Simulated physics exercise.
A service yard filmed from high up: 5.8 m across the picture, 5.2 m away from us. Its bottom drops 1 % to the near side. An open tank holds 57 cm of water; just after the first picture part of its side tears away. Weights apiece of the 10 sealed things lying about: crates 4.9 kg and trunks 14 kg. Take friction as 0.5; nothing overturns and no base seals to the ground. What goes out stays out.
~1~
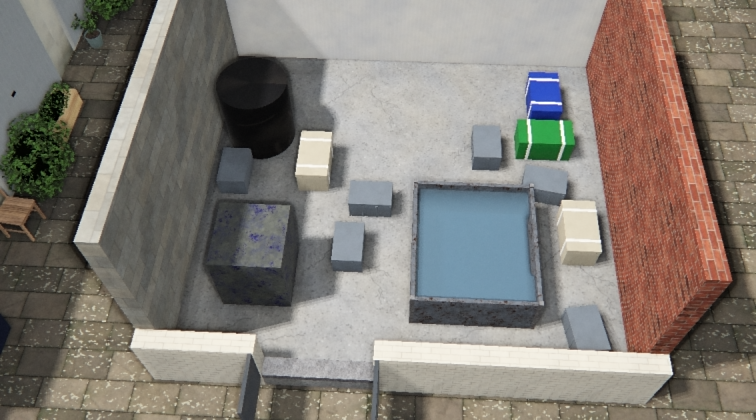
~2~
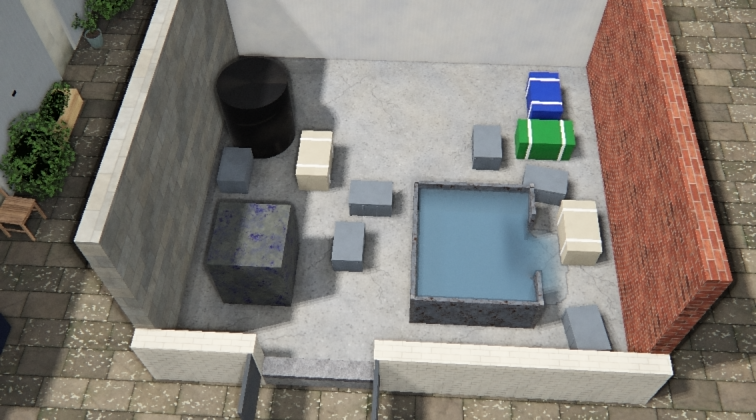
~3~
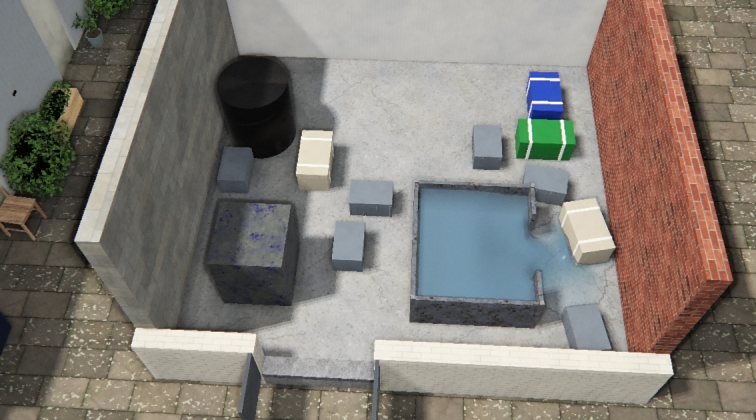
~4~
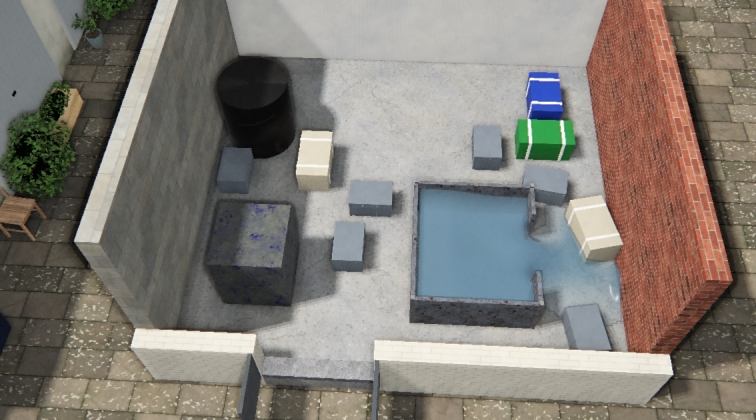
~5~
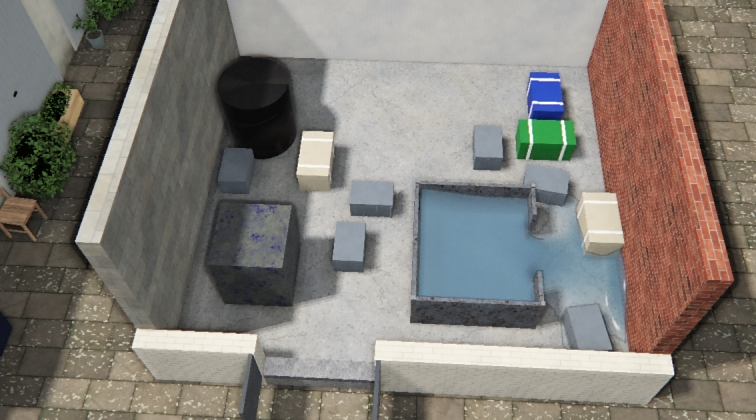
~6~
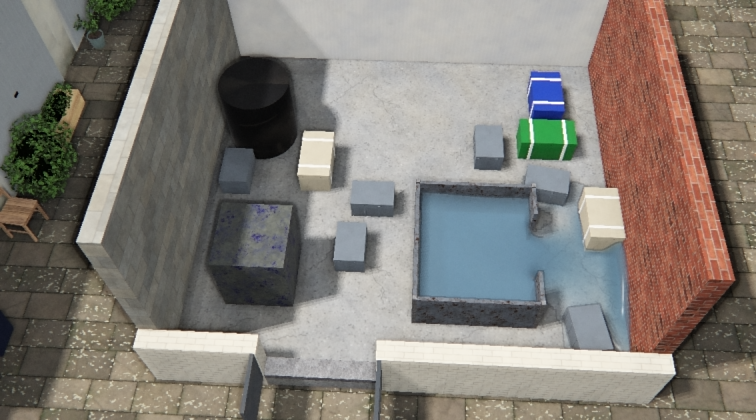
The clip opens on a walled yard with an open tank of water, scattered grey and cream crates, and blue and green trunks. Part of the tank's right side breaks away, and water spreads toward the brick wall, pushing the nearby cream crate rightward and turning it while the trunks stay nearly still.
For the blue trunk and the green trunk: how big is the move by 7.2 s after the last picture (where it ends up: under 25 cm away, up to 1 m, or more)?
The blue trunk ends far away; the green trunk travels far.
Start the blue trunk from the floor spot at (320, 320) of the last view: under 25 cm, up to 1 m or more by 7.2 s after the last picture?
It ends far away.
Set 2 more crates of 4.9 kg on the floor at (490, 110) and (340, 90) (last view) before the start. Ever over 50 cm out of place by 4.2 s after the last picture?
In that order: Past it, under.
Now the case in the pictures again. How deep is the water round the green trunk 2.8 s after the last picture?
Roughly 4 cm.
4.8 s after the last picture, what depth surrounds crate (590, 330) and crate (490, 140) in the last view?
Roughly 9 and 2 cm.
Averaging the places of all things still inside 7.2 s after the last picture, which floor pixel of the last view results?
At about (348, 186).
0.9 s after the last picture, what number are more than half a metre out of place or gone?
By then 1.
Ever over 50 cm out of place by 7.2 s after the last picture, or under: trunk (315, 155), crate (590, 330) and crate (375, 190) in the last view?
In that order: Short of it, over, under.
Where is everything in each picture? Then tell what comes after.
The blue trunk at (545, 91) rests on the ground; the green trunk at (546, 131) rests on the ground; 2.5 m2 under water; 0 of 10 have shifted, in the first picture.
The blue trunk at (546, 91) rests on the ground; the green trunk at (546, 131) rests on the ground; water covers 3.0 m2; 0 of 10 have shifted, in the second picture.
The blue trunk at (546, 91) rests on the ground; the green trunk at (547, 131), on the bottom; 3.4 m2 under water; 1 of 10 have shifted, in the third picture.
The blue trunk at (546, 91) rests on the ground; the green trunk at (546, 131) rests on the ground; water covers 4.1 m2; 1 of 10 have shifted, in the fourth picture.
The blue trunk at (547, 91) rests on the ground; the green trunk at (547, 131), on the bottom; water covers 4.4 m2; 1 of 10 have shifted, in the fifth picture.
The blue trunk at (547, 91) rests on the ground; the green trunk at (548, 131), on the bottom; 4.7 m2 under water; 1 of 10 have shifted, in the sixth picture.
Then, 0.9 s after the last picture the blue trunk is near (547, 91), 0.0 m from its start, aground; the green trunk is near (545, 128), 0.1 m from its start, aground; 0 of 10 are out; 0 afloat.
Then, 2.8 s after the last picture the blue trunk is near (484, 63), 1.1 m from its start, aground; the green trunk is near (486, 93), 1.1 m from its start, aground; 0 of 10 are out; 2 afloat.
Then, 4.8 s after the last picture the blue trunk is near (355, 77), 3.0 m from its start, aground; the green trunk is near (426, 96), 1.9 m from its start, aground; 0 of 10 are out; 1 afloat.
Then, 7.2 s after the last picture the blue trunk is near (309, 106), 3.6 m from its start, afloat; the green trunk is near (361, 114), 2.8 m from its start, afloat; 0 of 10 are out; 8 afloat.
